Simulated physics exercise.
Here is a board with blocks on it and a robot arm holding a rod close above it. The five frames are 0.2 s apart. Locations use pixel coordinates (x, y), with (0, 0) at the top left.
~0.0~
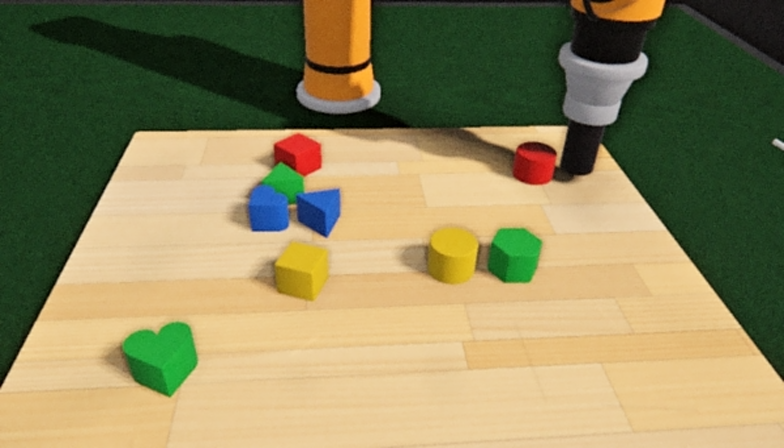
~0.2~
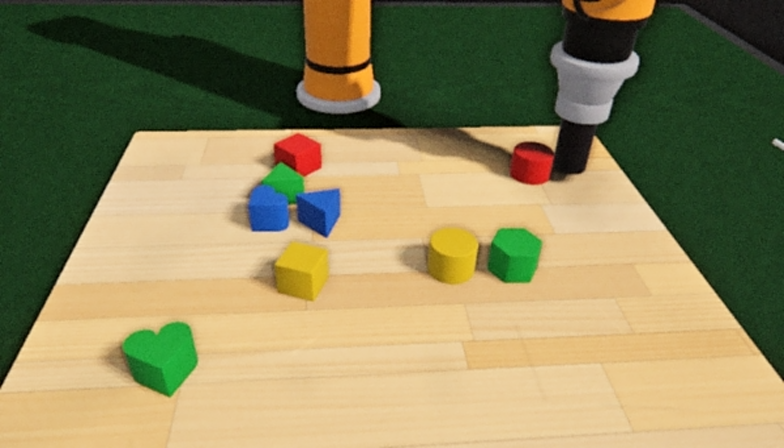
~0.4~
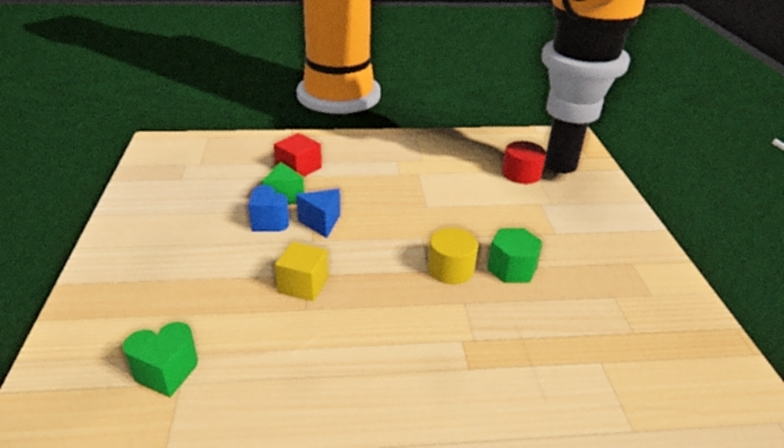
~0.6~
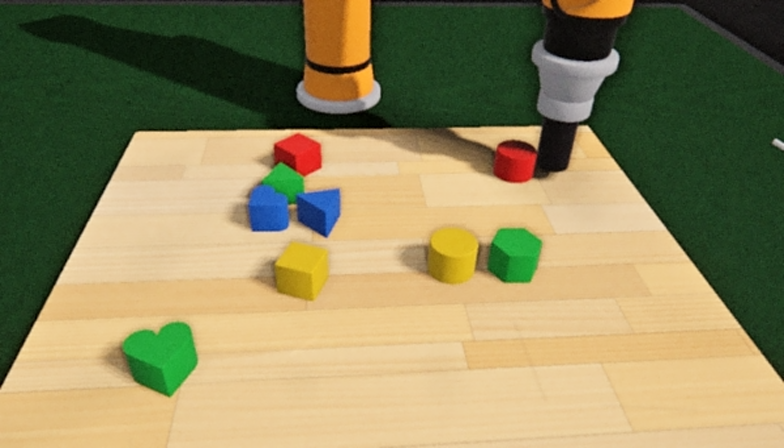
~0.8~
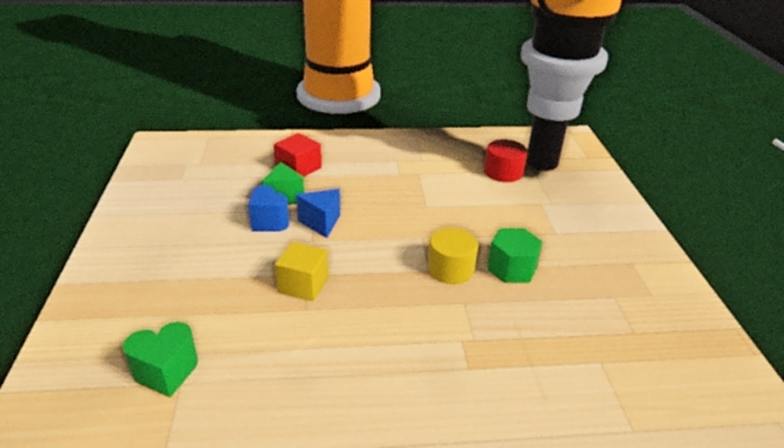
The robot arm's black rod moved left against the small red cylinder near the board's far right edge and pushed it a short way left, while the yellow, green, blue and other red blocks stayed still.
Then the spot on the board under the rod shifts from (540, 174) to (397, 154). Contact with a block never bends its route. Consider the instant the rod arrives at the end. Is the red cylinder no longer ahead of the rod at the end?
Short answer: Yes.
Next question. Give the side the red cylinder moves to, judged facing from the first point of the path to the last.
Answer: Left.
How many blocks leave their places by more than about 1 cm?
The push moves one block more than 1 cm.
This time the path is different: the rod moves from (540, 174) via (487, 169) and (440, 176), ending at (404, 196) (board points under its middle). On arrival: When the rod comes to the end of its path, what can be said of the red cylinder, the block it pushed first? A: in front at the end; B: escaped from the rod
My pick is B.
The first path, step by step. One third of the way, rod at (490, 156); red cylinder at (457, 145).
Two thirds of the way, rod at (443, 149); red cylinder at (417, 146).
At the end, rod at (397, 143); red cylinder at (399, 148).
